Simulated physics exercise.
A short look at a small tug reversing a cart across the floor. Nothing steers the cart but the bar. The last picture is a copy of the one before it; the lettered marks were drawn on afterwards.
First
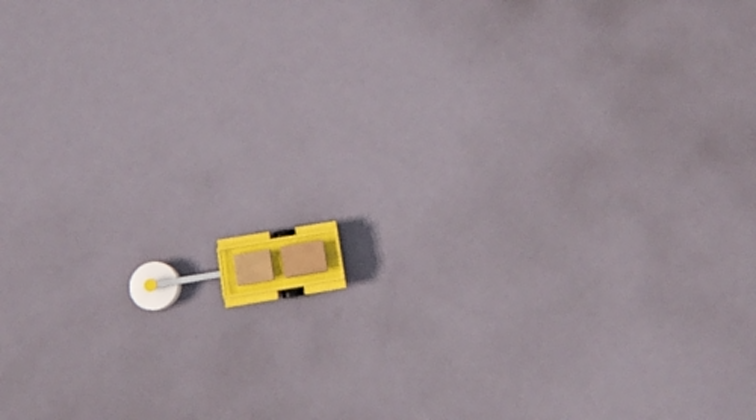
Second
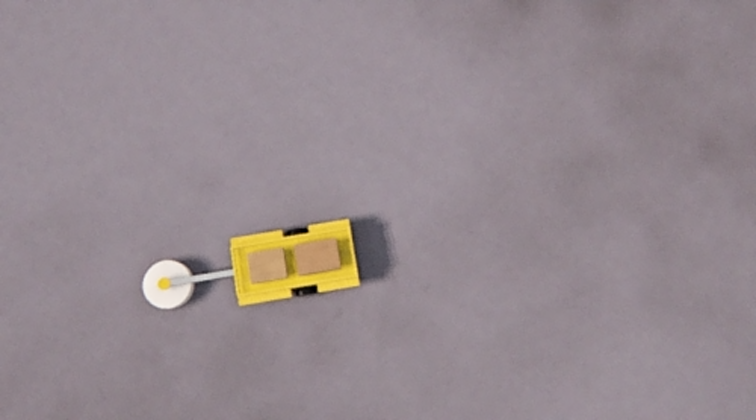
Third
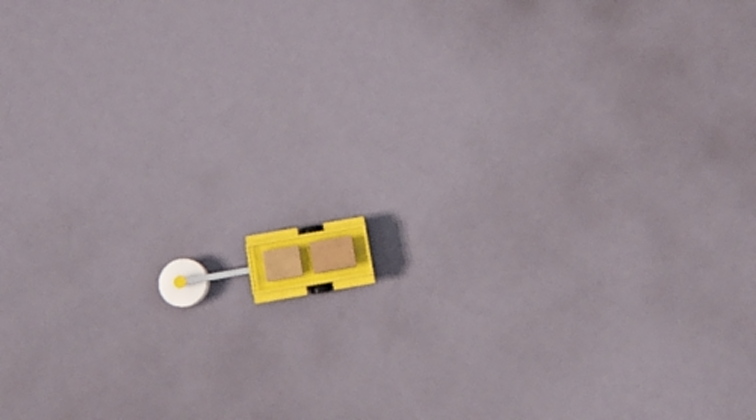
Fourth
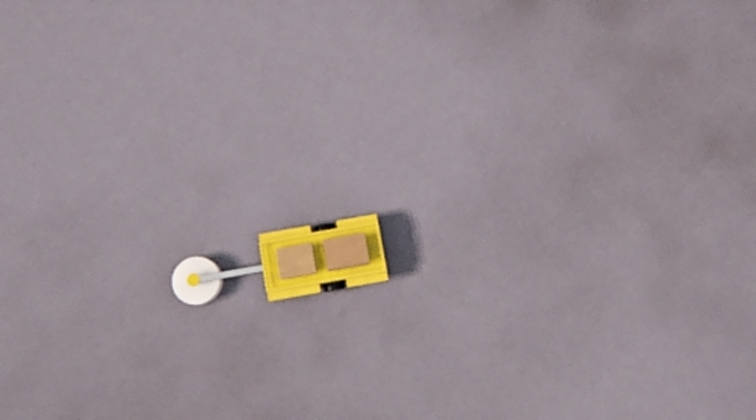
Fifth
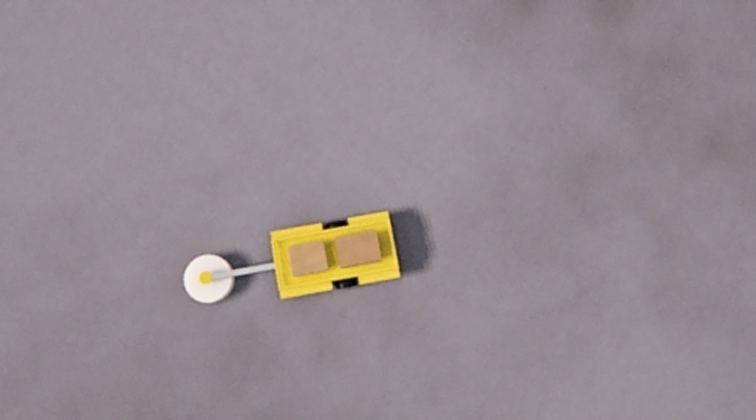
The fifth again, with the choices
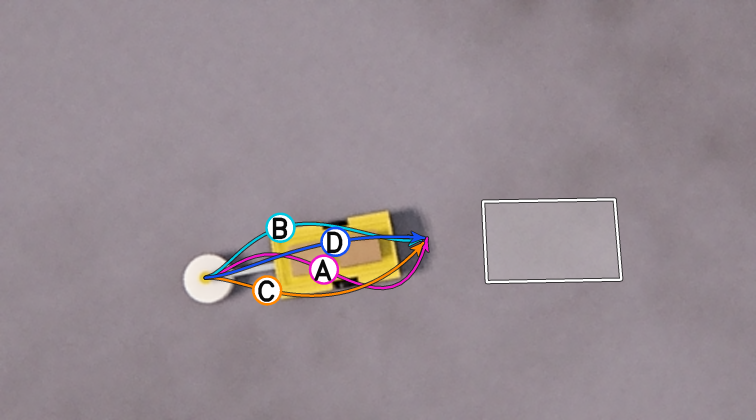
A yellow cart carrying two tan blocks moved slowly a short way to the right across a gray floor, with a small round white robot joined to its left side by a thin bar.
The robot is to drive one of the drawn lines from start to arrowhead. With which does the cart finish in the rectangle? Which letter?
The robot should drive D.
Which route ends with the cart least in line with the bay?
The widest miss is C.
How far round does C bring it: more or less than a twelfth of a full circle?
It turns more than that.
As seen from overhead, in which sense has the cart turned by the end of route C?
It turns anticlockwise.
On the marked copy, A from (205, 278) via (324, 270) to (427, 238); B from (205, 278) via (307, 224) to (421, 240); C from (205, 278) via (321, 295) to (423, 243); D from (205, 278) via (309, 247) to (424, 238); the bay at (551, 240).
With D. Early on, robot (285, 256), cart (413, 242).
Further on, robot (359, 240), cart (489, 238).
At the end, robot (426, 240), cart (556, 238); the cart stands in the bay.
As for the rest, A leaves the cart at (547, 196), out of the bay; B leaves the cart at (547, 294), out of the bay; C leaves the cart at (508, 143), out of the bay.
